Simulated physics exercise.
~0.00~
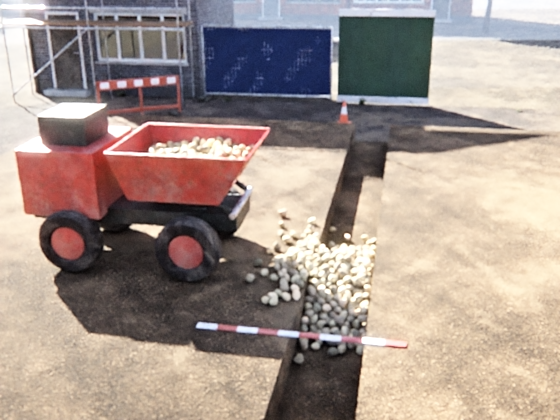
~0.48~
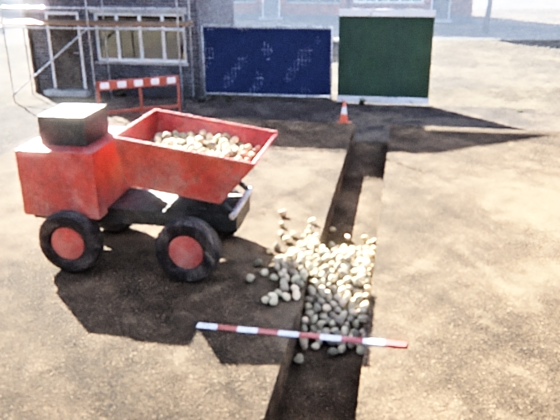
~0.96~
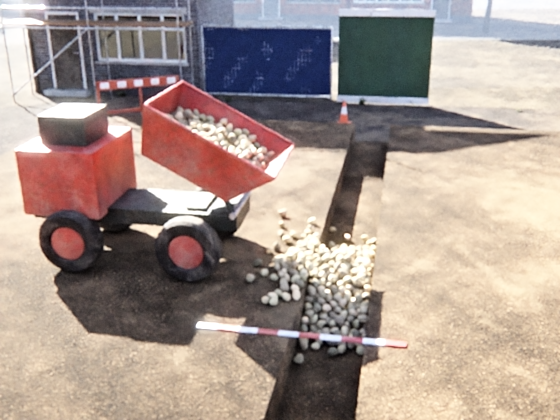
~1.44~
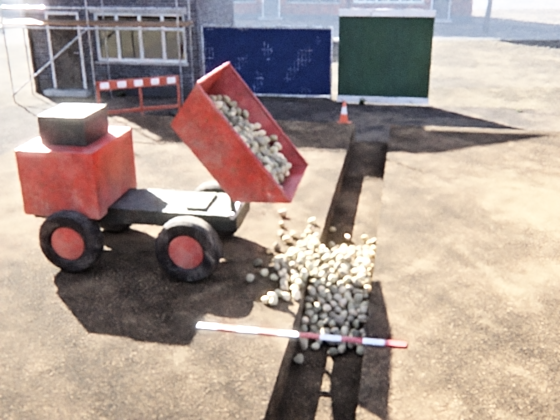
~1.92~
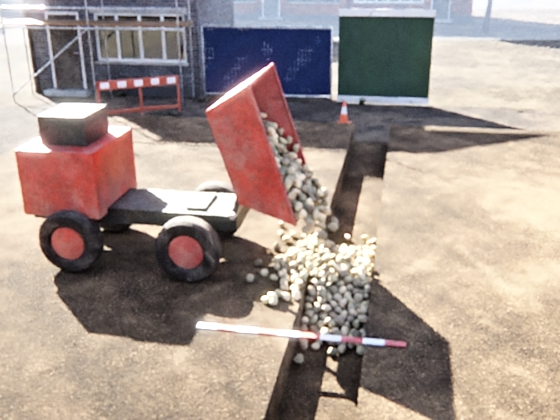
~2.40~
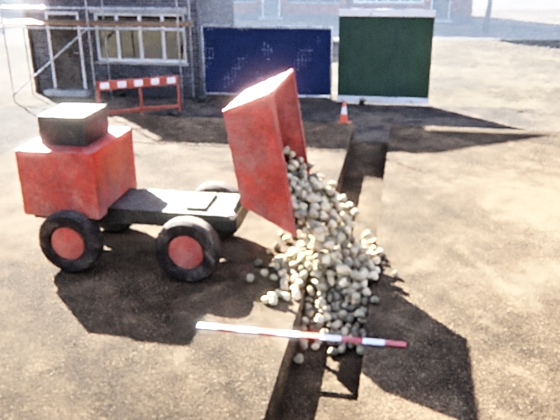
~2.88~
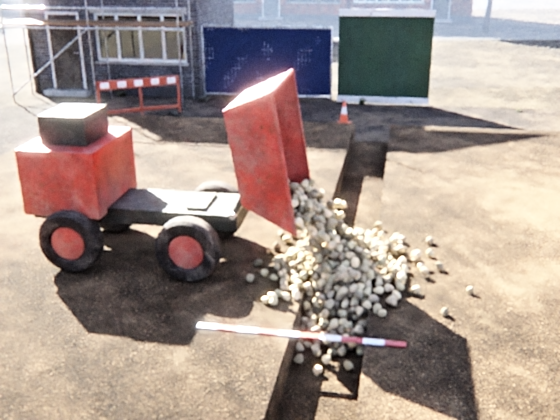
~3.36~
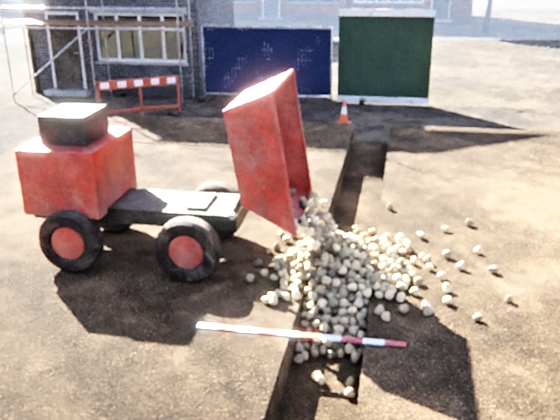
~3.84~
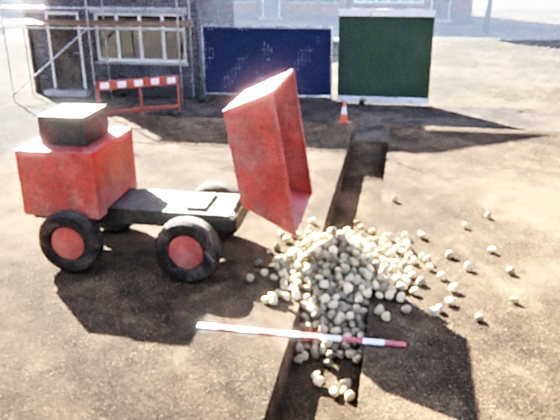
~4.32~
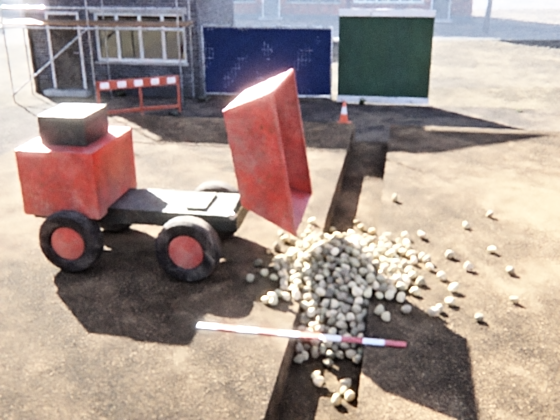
A small red dumper tipped its skip steeply to the right, pouring pale rounded stones onto the heap already lying in a narrow trench, until the skip was empty, still raised, and the bigger pile spilled over both edges, with a few stones scattered beyond.
